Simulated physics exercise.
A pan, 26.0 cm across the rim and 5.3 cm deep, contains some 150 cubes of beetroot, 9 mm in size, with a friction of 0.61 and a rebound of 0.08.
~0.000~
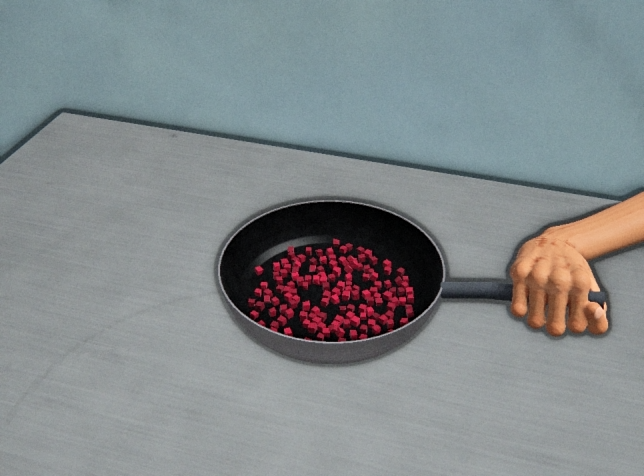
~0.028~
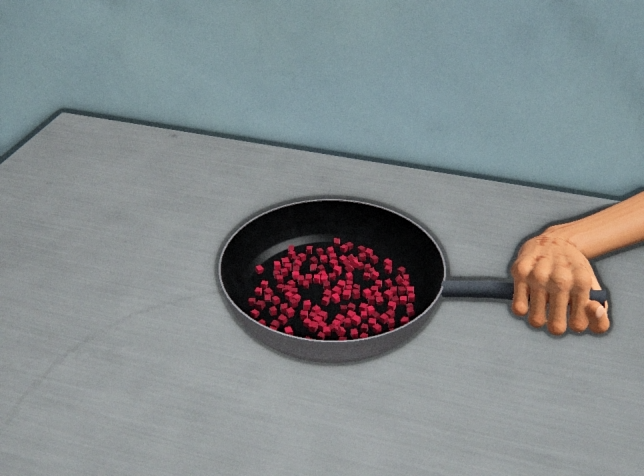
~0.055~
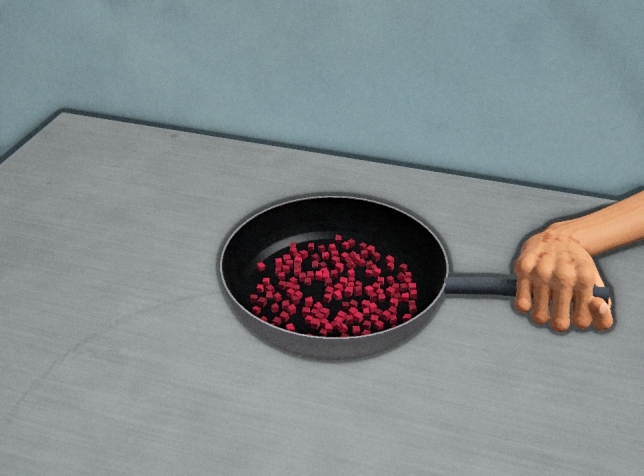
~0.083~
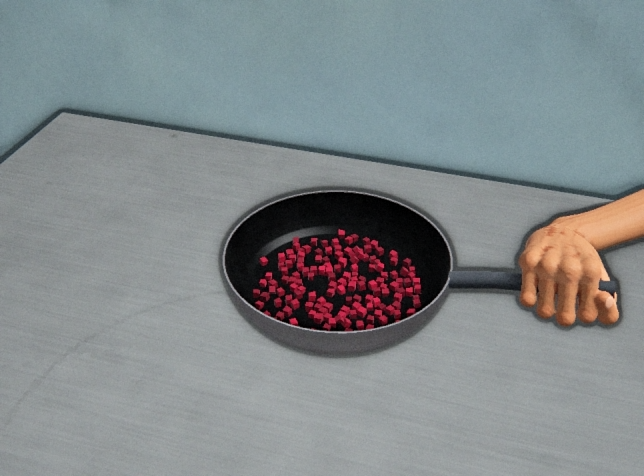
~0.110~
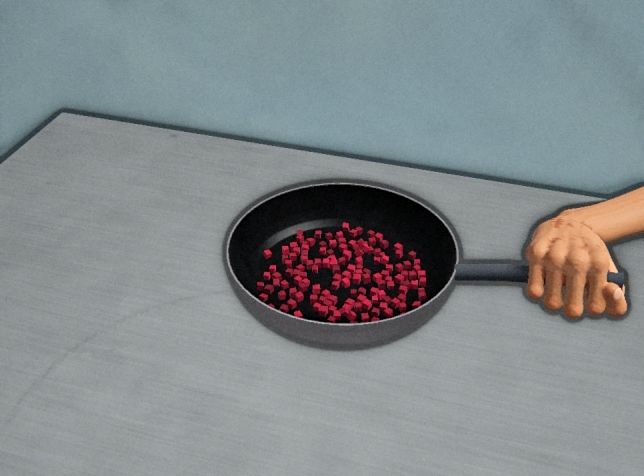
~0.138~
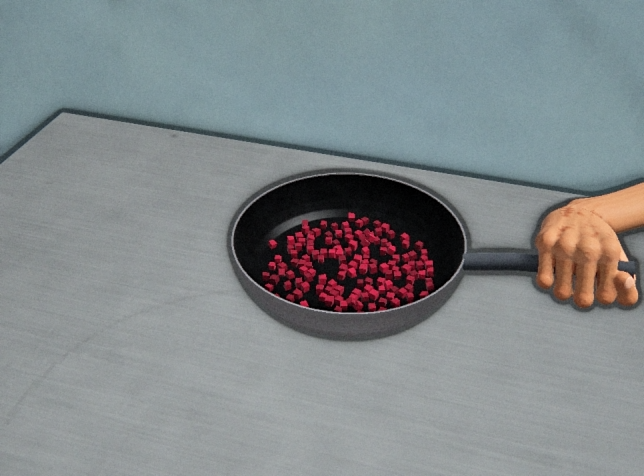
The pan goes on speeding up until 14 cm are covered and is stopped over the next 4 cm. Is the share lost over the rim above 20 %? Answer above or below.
Share spilt, set against 20 %: Below.
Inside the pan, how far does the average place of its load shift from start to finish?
About 6.0 cm.
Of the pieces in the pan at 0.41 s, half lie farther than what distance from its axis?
Roughly 9.0 cm.
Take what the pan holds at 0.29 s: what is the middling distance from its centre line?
Roughly 6.5 cm.
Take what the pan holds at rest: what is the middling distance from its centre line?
Some 8.5 cm.
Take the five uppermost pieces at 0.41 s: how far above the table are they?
About 25 cm.
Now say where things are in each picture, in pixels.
Pan at (330, 348); tilt 0 degrees; moved 0.0 cm; top of the load at (291, 251), in the first frame.
Pan at (331, 347); tilt 0 degrees; moved 0.2 cm; top of the load at (291, 250), in the second frame.
Pan at (333, 343); tilt 0 degrees; moved 0.8 cm; top of the load at (293, 247), in the third frame.
Pan at (336, 338); tilt 0 degrees; moved 1.8 cm; top of the load at (367, 241), in the fourth frame.
Pan at (340, 330); tilt 0 degrees; moved 3.1 cm; top of the load at (371, 234), in the fifth frame.
Pan at (346, 319); tilt 0 degrees; moved 4.9 cm; top of the load at (377, 225). Its speed is now 0.72 m/s, in the sixth frame.
After 0.29 s, pan 100 %; middle of the pieces not yet landed near (414, 180).
Then, at 0.41 s, pan 100 %; middle of the pieces not yet landed near (460, 187).
After 0.53 s, pan 100 %; middle of the pieces not yet landed near (460, 196).
After 0.64 s, pan 100 %; middle of the pieces not yet landed near (460, 196).
At rest (1.1 s), pan 100 %.
